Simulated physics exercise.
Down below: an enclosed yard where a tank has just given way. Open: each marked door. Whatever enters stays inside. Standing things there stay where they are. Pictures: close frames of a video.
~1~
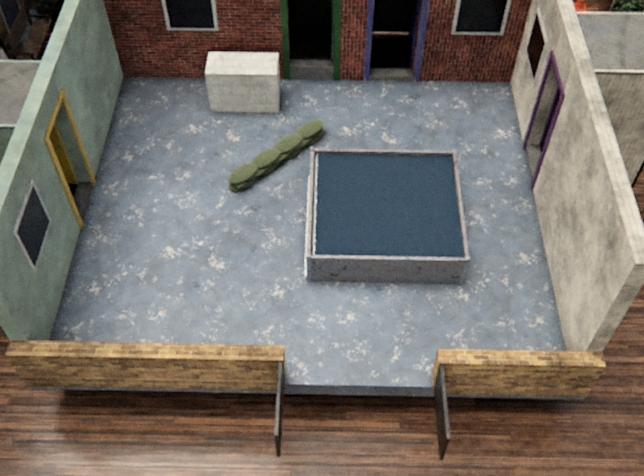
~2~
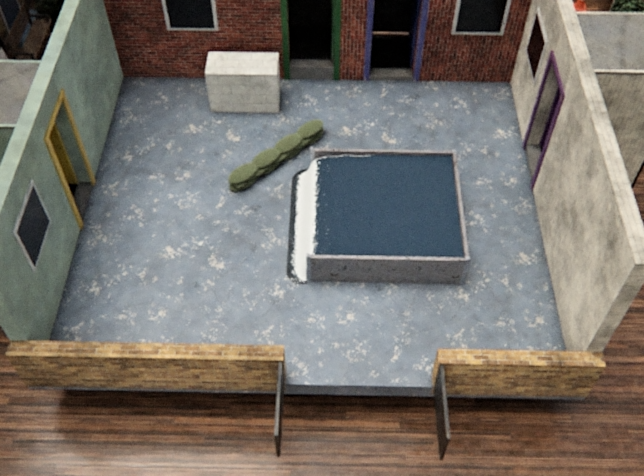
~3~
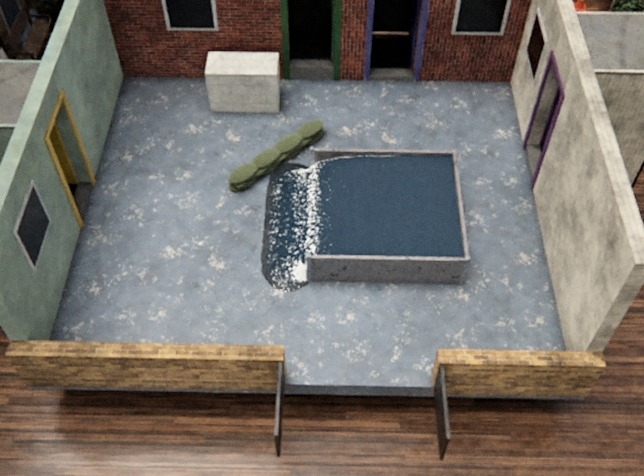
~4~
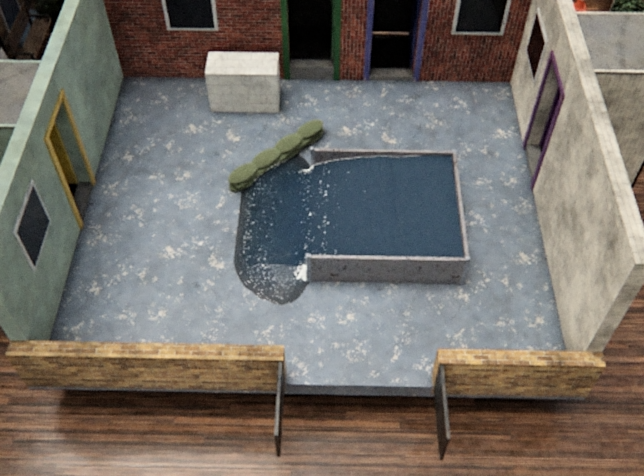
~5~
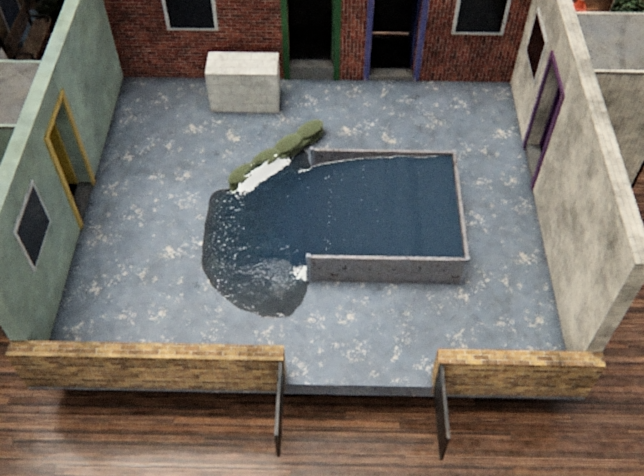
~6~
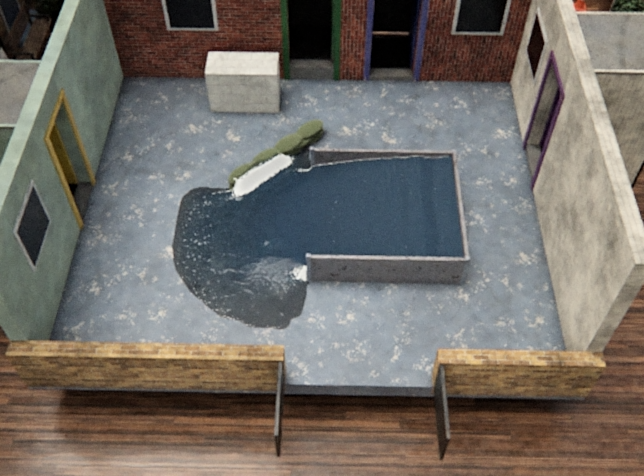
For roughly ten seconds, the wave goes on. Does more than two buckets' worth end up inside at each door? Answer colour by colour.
Outcome: The green door gets two buckets or less inside; the blue door gets two buckets or less inside; the yellow door gets more than two buckets inside; the purple door gets two buckets or less inside.
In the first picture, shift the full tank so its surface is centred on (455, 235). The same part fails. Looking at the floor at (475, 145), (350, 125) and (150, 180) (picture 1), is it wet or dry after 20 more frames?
Taking the three spots in that order, I'd say spared, then drenched, then drenched.
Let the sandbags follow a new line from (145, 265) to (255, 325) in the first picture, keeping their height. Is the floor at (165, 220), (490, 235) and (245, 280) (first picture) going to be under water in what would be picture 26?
Those spots come out swamped, untouched and swamped, respectively.
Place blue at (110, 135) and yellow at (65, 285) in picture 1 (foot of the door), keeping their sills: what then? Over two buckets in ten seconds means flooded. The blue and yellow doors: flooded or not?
Outcome - blue door keeps within bounds, yellow door runs over the limit.
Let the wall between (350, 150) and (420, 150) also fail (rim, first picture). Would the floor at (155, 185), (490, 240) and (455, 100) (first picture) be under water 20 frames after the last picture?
Going in your order, I'd say still bare, then still bare, then drenched.
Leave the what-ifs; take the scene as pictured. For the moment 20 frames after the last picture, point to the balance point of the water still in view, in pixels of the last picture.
It is near (228, 243).
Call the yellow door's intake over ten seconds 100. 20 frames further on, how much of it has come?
I'd put it at 75 percent.
A moment on, water covers 25 % of the floor; the green door not reached, the blue door not reached, the yellow door wet at the sill, nothing in, the purple door not reached.
Next, water covers 35 % of the floor; the green door not reached, the blue door not reached, the yellow door over two buckets in, the purple door not reached.
Then, water covers 50 % of the floor; the green door not reached, the blue door not reached, the yellow door far over two buckets in, the purple door not reached.
Later, water covers 75 % of the floor; the green door wet at the sill, nothing in, the blue door wet at the sill, nothing in, the yellow door far over two buckets in, the purple door wet at the sill, nothing in.
In the end, water covers 95 % of the floor; the green door wet at the sill, nothing in, the blue door wet at the sill, nothing in, the yellow door far over two buckets in, the purple door wet at the sill, nothing in.
